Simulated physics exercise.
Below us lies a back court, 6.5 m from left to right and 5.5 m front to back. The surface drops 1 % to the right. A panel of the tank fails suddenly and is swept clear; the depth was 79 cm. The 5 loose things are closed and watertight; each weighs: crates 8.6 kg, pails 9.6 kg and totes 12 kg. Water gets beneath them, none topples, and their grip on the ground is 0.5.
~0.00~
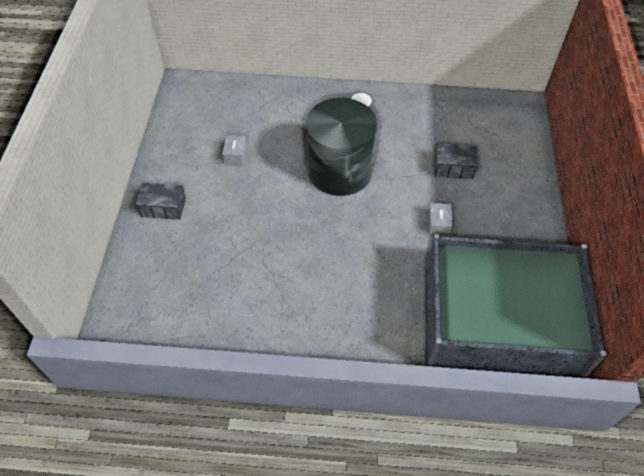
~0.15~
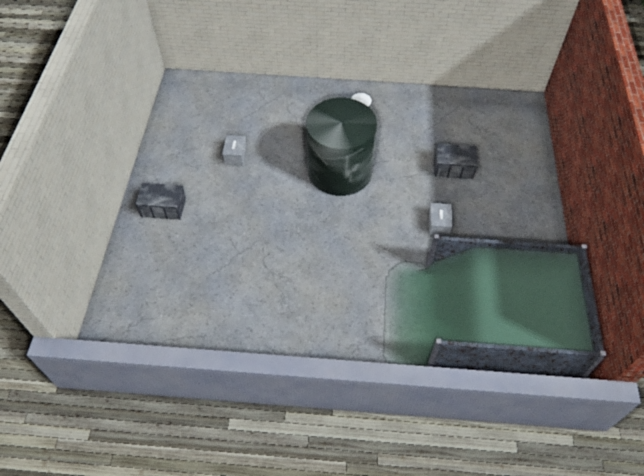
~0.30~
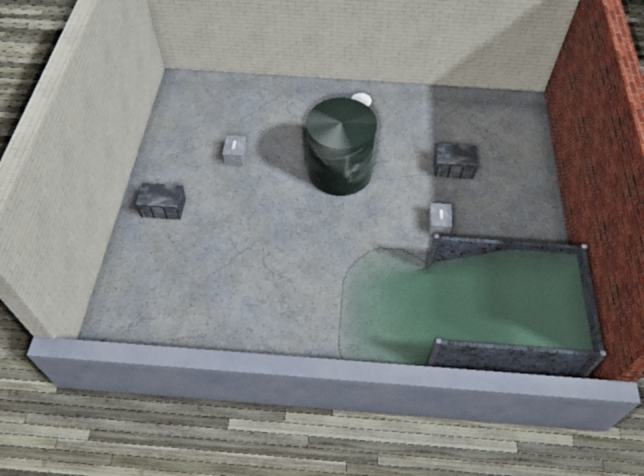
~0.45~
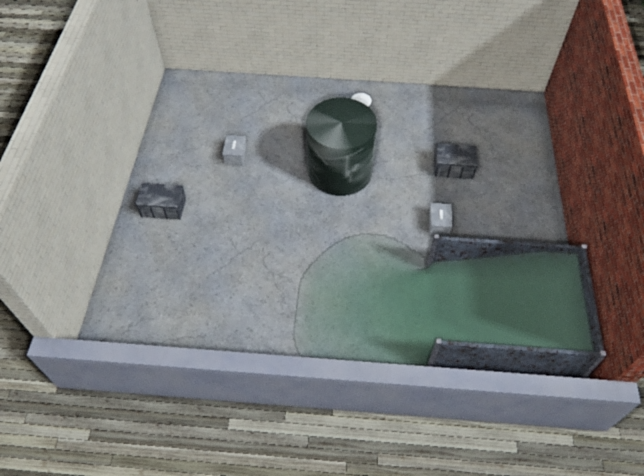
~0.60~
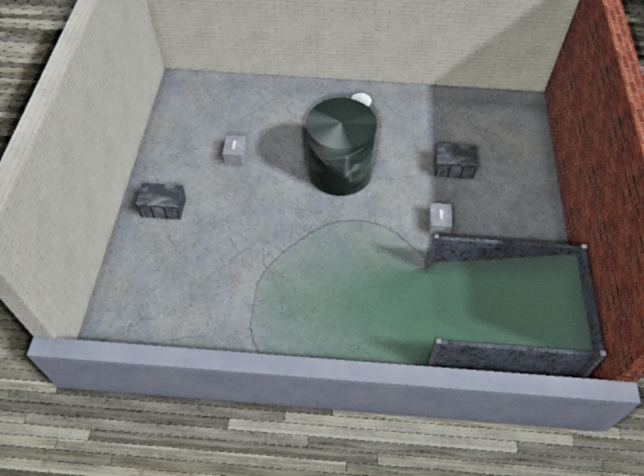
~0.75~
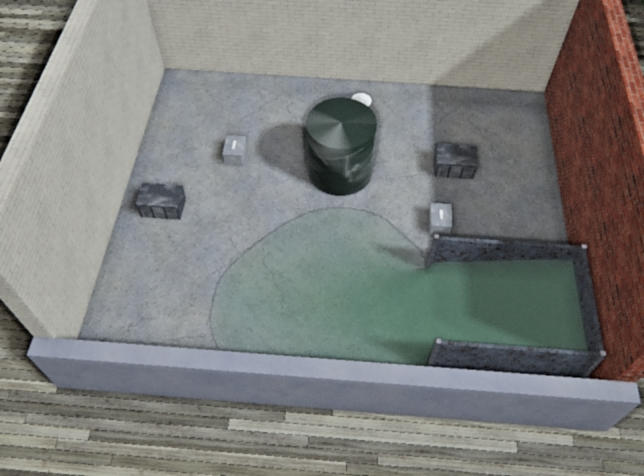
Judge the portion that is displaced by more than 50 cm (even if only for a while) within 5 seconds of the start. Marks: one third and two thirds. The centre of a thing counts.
Share: From one to two thirds.
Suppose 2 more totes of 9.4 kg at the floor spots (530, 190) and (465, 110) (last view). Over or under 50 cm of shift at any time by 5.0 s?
In that order: Short of it, under.
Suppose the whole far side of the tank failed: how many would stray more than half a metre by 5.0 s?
In that case 4 of them.
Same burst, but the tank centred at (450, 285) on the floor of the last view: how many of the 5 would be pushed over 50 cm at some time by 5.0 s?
In that case 2 of them.
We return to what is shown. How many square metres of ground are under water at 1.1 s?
Some 13 m2.
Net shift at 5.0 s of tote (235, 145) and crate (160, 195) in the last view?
In turn: 140 cm, 250 cm.
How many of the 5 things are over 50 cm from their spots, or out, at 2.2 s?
1 of them.
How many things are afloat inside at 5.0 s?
I count 2.
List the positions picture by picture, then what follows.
In the first picture, a crate at (159, 195), on the bottom; a pail at (361, 100), on the bottom; 2.4 m2 under water; 0 of 5 have shifted.
In the second picture, a crate at (159, 195), on the bottom; a pail at (361, 100) rests on the ground; 3.3 m2 under water; 0 of 5 have shifted.
In the third picture, a crate at (159, 195) rests on the ground; a pail at (361, 100) rests on the ground; 4.5 m2 under water; 0 of 5 have shifted.
In the fourth picture, a crate at (159, 195), on the bottom; a pail at (361, 100), on the bottom; water covers 5.8 m2; 0 of 5 have shifted.
In the fifth picture, a crate at (159, 195) rests on the ground; a pail at (361, 100) rests on the ground; 7.2 m2 under water; 0 of 5 have shifted.
In the sixth picture, a crate at (159, 195), on the bottom; a pail at (361, 100) rests on the ground; water covers 8.7 m2; 0 of 5 have shifted.
After 1.1 s 0 of 5 are over 50 cm from their spots; 0 afloat.
After 2.2 s 1 of 5 are over 50 cm from their spots; 1 afloat.
After 3.5 s 2 of 5 are over 50 cm from their spots; 1 afloat.
After 5.0 s 2 of 5 are over 50 cm from their spots, and 2 have been at some point; 2 afloat.
